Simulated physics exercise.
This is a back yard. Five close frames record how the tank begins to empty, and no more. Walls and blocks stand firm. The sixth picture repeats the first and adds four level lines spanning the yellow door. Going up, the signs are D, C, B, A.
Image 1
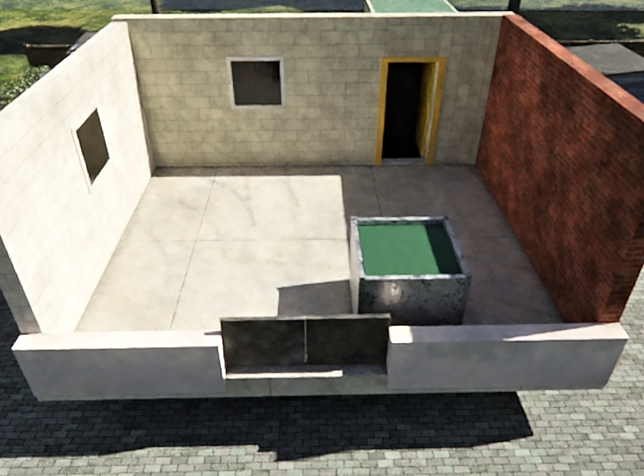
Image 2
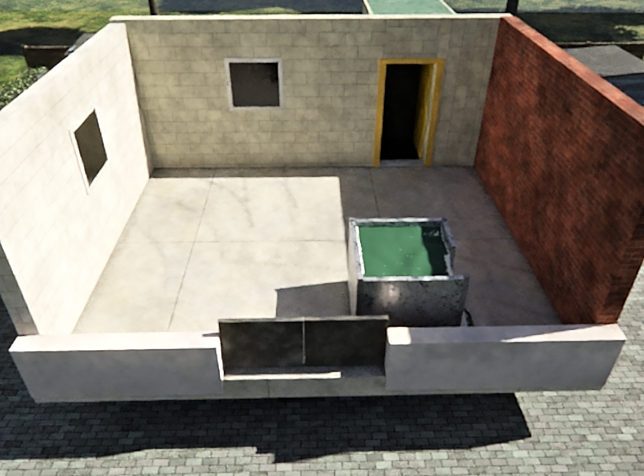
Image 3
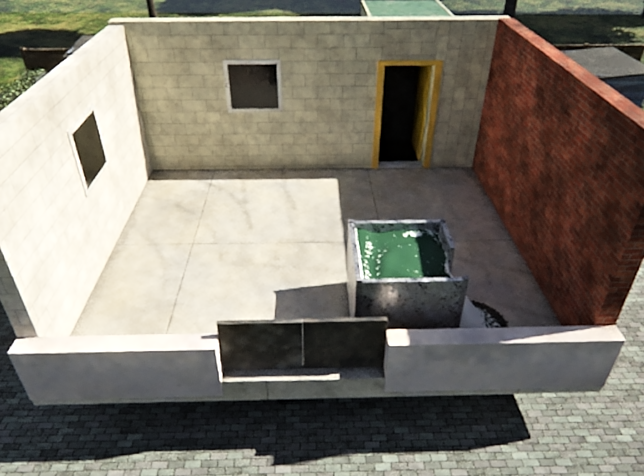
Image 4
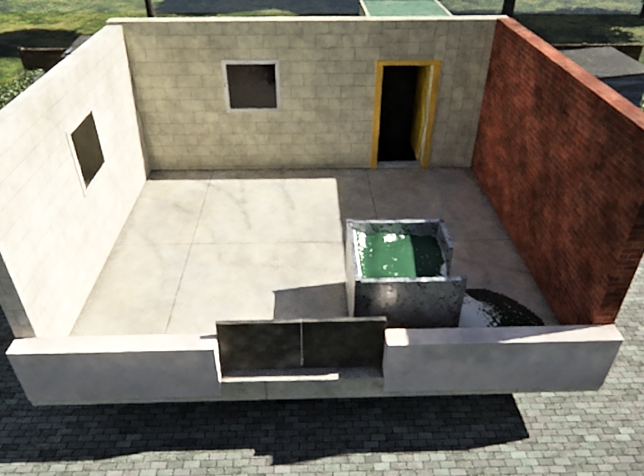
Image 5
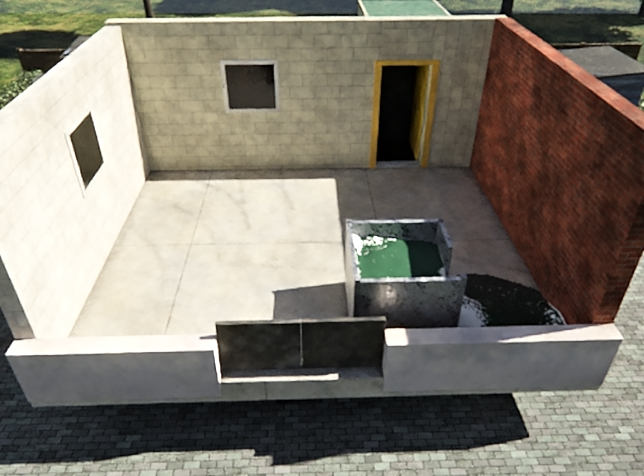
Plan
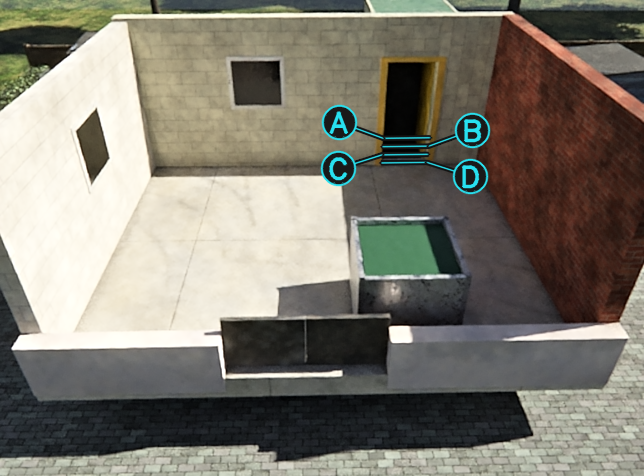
A walled back yard with a pale concrete floor is seen from above, the view holding nearly still. Cream walls with two dark windows stand left and behind, a yellow doorway sits at the back, a red brick wall is on the right, and an open grey tank of green water stands right of centre. The water ripples with white flecks and sinks as dark, foamy liquid spreads rightward over the floor.
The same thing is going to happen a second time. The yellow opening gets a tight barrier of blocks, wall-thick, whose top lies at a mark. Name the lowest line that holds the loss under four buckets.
C.
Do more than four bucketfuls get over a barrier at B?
No, not at all.
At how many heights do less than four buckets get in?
Three.
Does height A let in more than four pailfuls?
No, that is safe.
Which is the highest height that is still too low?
D it is.
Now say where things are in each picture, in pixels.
Water in the tank at rest, its middle at (406, 251); foot of the yellow doorway at (403, 164); shut gate at (305, 325), in the first picture.
Front seen at (463, 310), 1 % of the ground wet, in the second picture.
Front seen at (478, 307), 2 % of the ground wet, in the third picture.
Front seen at (510, 308), 4 % of the ground wet, in the fourth picture.
Front seen at (538, 297), 7 % of the ground wet, in the fifth picture.
On the marked copy, A at (406, 138); B at (405, 146); C at (405, 154); D at (404, 162); from the bottom up D, C, B, A.
For height A, nothing gets over.
For height B, nothing gets over.
For height C, nothing gets over.
For height D, about 14 bucketfuls get in.
